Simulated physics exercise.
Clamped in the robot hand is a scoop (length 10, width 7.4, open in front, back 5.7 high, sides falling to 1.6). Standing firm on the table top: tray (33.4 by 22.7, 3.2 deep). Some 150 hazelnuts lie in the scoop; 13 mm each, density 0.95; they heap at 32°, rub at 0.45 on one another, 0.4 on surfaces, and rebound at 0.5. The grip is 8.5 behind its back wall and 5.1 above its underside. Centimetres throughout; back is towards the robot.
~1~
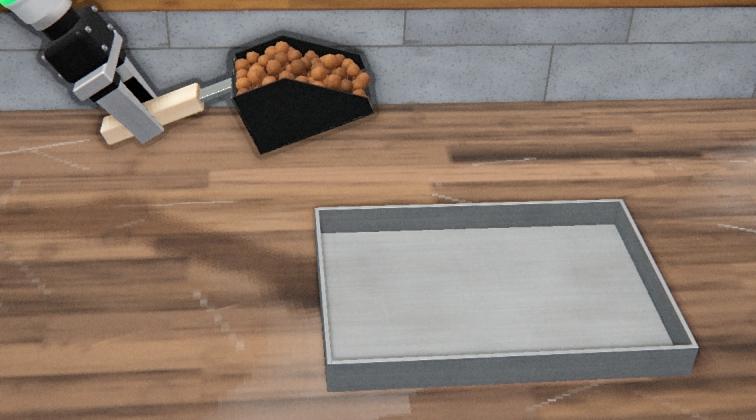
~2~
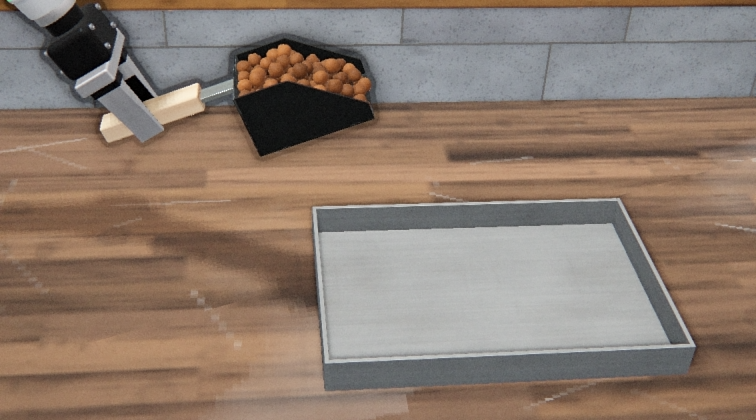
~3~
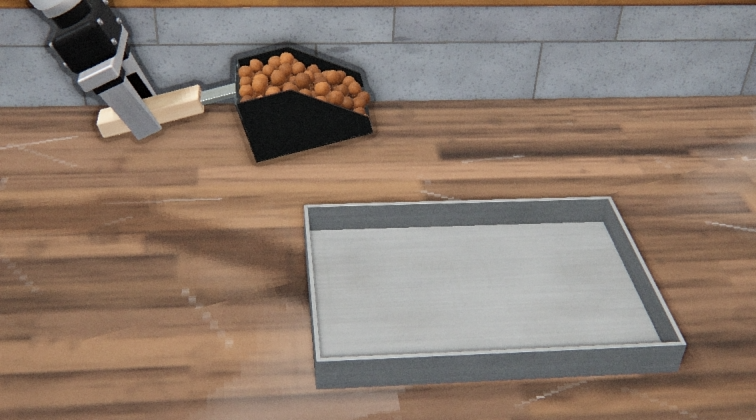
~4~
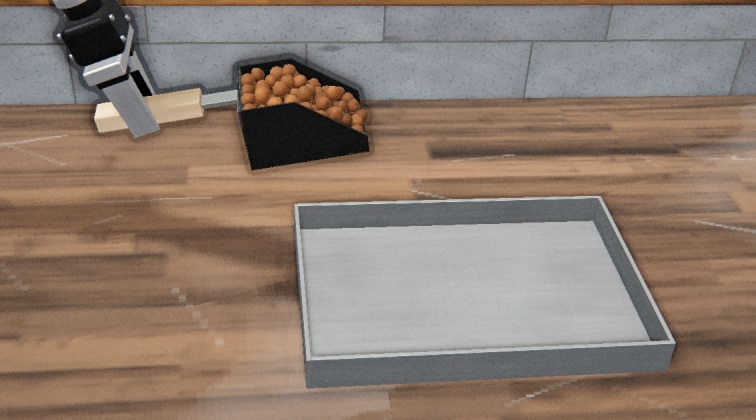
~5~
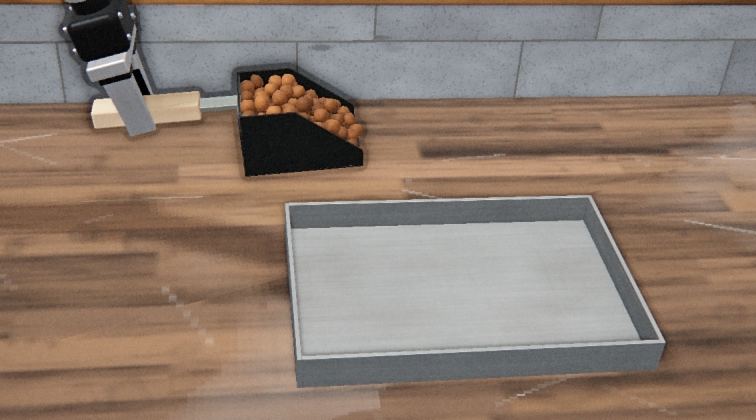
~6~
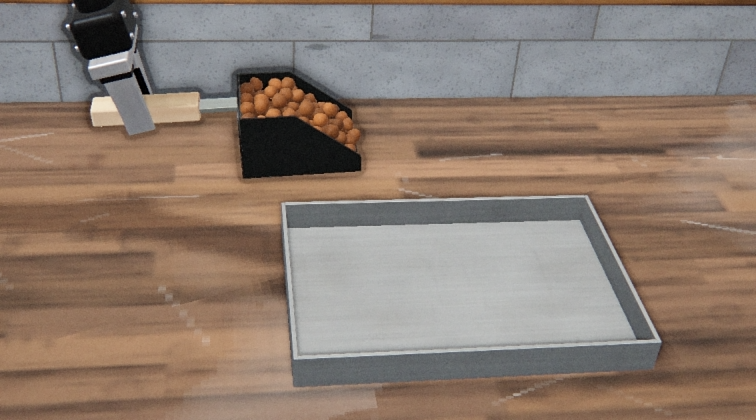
A black scoop heaped with round brown nuts is held by its pale wooden handle in a black and silver robot gripper at the upper left, above a wood-grain counter seen from slightly above. An empty grey rectangular tray sits at the lower right, before a grey tiled wall. The gripper slowly tilts the scoop, its right side dipping, while the view drifts slightly right.
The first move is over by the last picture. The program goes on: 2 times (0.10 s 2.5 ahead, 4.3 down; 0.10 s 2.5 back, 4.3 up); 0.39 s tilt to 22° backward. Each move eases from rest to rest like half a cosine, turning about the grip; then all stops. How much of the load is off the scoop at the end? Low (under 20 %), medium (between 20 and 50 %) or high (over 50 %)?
Off the scoop the share is medium, between 20 and 50 %.
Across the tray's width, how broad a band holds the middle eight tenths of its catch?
Roughly 16 cm.
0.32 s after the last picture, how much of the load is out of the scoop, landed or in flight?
Near 15 per cent so far.
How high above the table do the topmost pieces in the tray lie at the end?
Roughly 2.0 cm.
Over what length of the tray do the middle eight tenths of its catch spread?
Roughly 20 cm.
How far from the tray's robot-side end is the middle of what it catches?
Some 22 cm.
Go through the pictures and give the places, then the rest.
The scoop floor at (303, 111), tilted 22° backward; upper third of the load around (291, 71), from x 240 to 365, top at y 50; 146 on the scoop, in the first frame.
The scoop floor at (303, 114), tilted 20° backward; upper third of the load around (293, 75), from x 245 to 365, top at y 50, in the second frame.
The scoop floor at (301, 123), tilted 15° backward; upper third of the load around (286, 84), from x 245 to 365, top at y 60, in the third frame.
The scoop floor at (297, 134), tilted 10° backward; upper third of the load around (281, 96), from x 250 to 360, top at y 70, in the fourth frame.
The scoop floor at (292, 144), tilted 5° backward; upper third of the load around (278, 104), from x 245 to 355, top at y 80, in the fifth frame.
The scoop floor at (289, 147), tilted 3° backward; upper third of the load around (277, 108), from x 245 to 355, top at y 85; 146 on the scoop, in the sixth frame.
Then, 0.32 s on, tilted 3° backward, highest piece 22 above the table; 124 on the scoop, 8 in the tray, 14 in flight or on a rim.
Then, 0.63 s on, tilted 15° backward, highest piece 25 above the table; 98 on the scoop, 40 in the tray, 2 on the table or floor, 6 in flight or on a rim.
Then, 0.99 s on, tilted 22° backward, highest piece 27 above the table; 97 on the scoop, 43 in the tray, 6 on the table or floor.
Then, 2.04 s on, tilted 22° backward, highest piece 27 above the table; 97 on the scoop, 43 in the tray, 6 on the table or floor.
In the end, 97 on the scoop, 43 in the tray, 6 on the table or floor. That is 34 % off the scoop.
